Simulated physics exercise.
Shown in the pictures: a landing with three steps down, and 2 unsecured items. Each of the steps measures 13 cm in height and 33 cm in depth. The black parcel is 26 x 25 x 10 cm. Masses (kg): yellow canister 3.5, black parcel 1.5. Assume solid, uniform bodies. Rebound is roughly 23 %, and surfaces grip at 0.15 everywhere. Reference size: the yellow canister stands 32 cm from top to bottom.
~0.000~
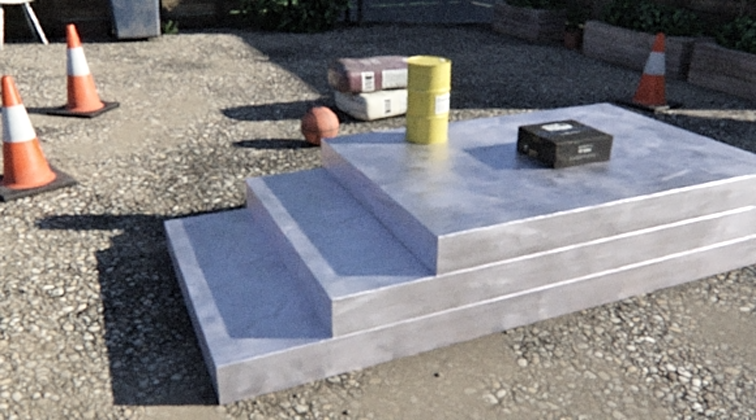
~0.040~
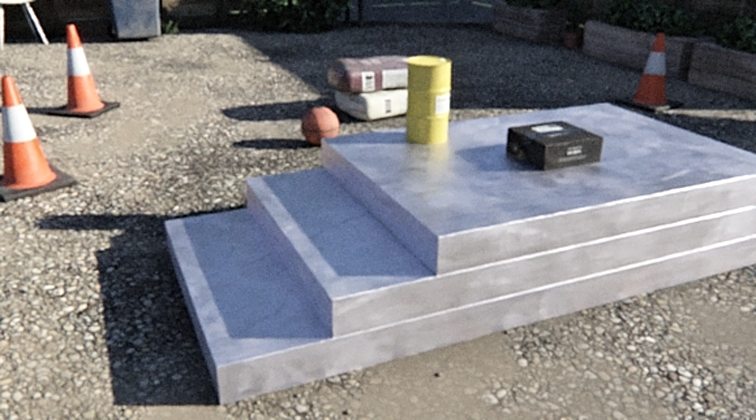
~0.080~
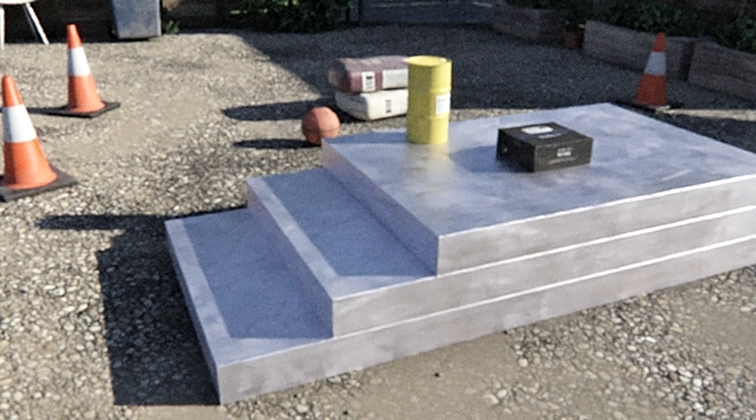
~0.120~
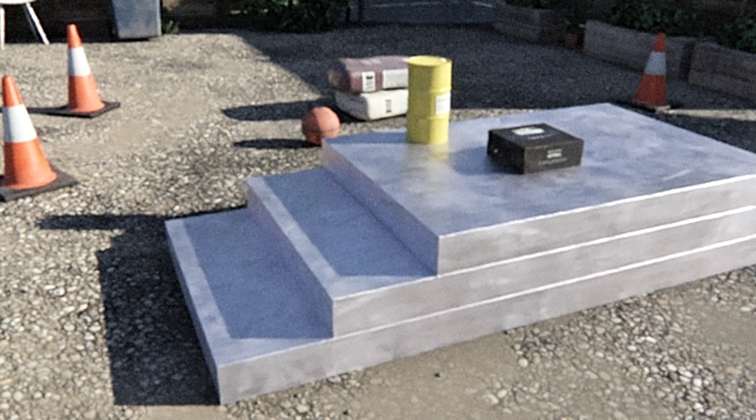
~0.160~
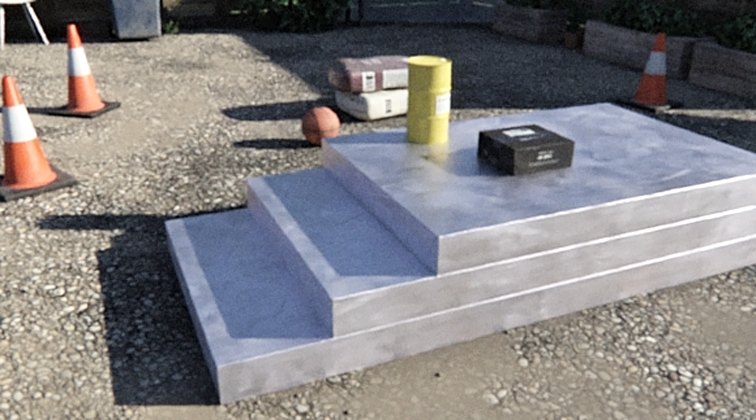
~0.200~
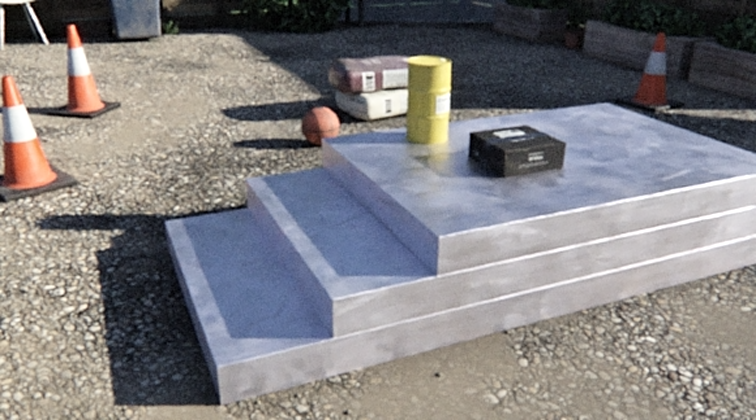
A sunlit gravel yard with planters and greenery along the back is seen from slightly above, by a camera that stays still. A yellow canister and a flat black box sit on a grey stepped platform, with a reddish ball and stacked bags behind it and orange-and-white cones to either side. The black box slides slowly leftward and slightly nearer across the top, while everything else stays put.
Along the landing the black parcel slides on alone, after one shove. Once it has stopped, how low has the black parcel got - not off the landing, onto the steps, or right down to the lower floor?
Not off the landing.
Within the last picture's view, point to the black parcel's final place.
In the end it sits at around (441, 161).
By 0.30 s, 48 cm to the first step; black parcel near (496, 153).
By 0.40 s, 40 cm to the first step; black parcel near (478, 155).
By 0.50 s, 34 cm to the first step; black parcel near (464, 157).
By 0.70 s, 27 cm to the first step; black parcel near (445, 160).
When it is over (1.2 s), 25 cm to the first step; yellow canister within 12 cm of the start. End places, in pixels of the last picture, black parcel near (441, 161).
